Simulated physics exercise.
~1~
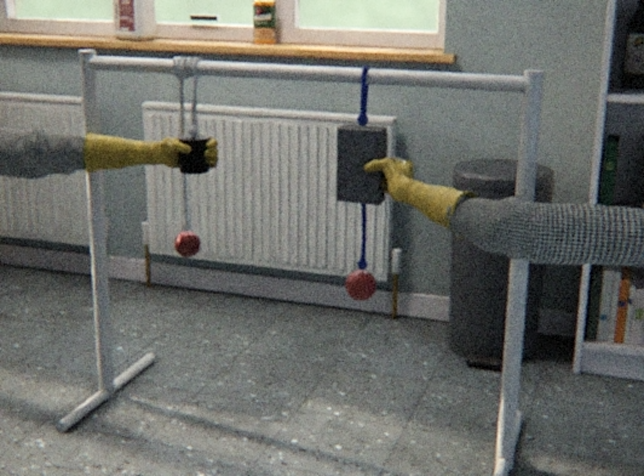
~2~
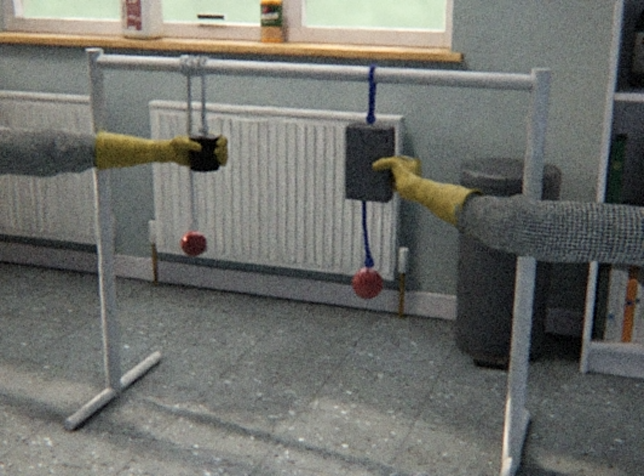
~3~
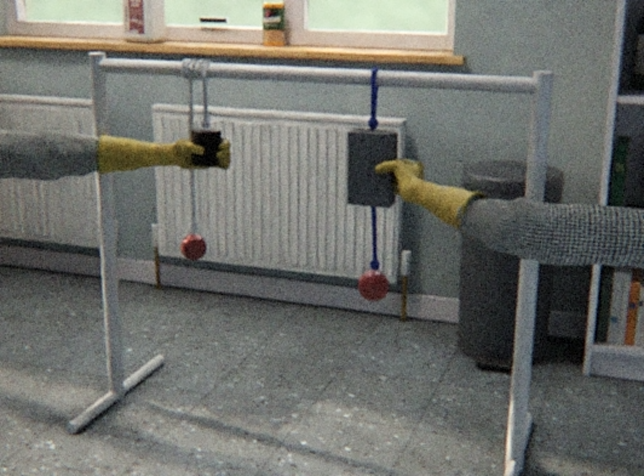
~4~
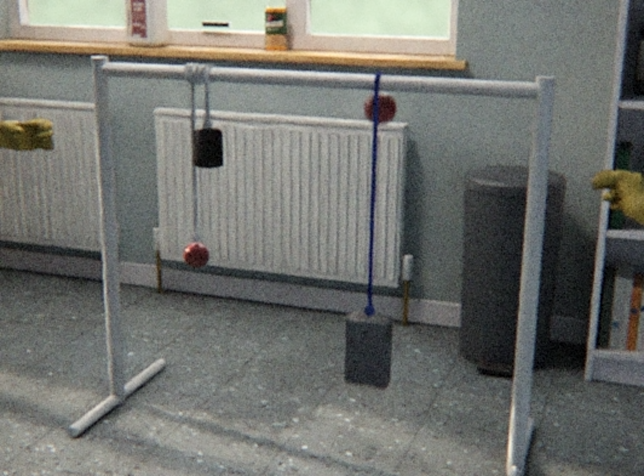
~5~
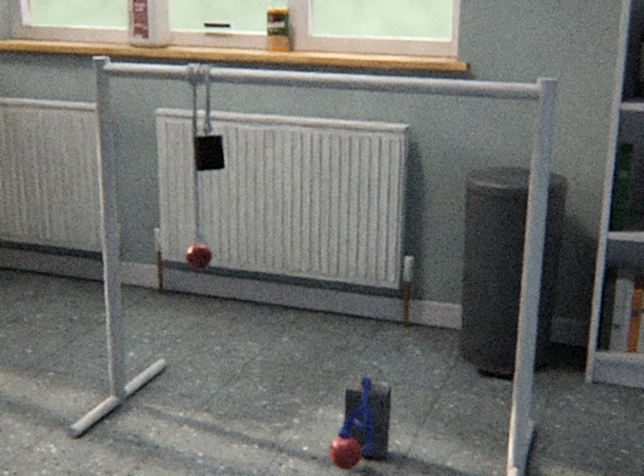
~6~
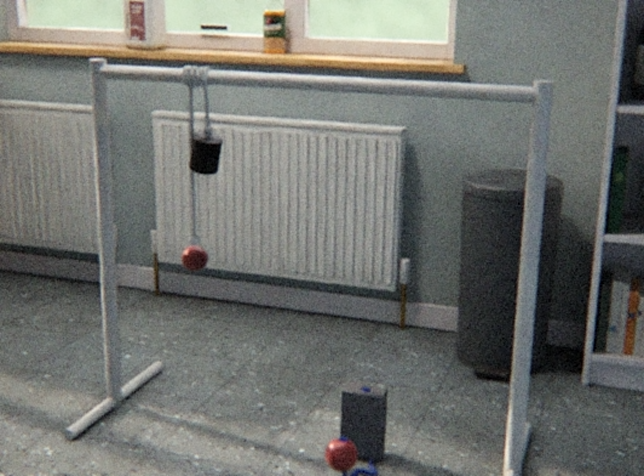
Room with a radiator, gloved hands releasing two roped loads on a rail, the dark cylinder staying hung, the grey block falling to the floor.
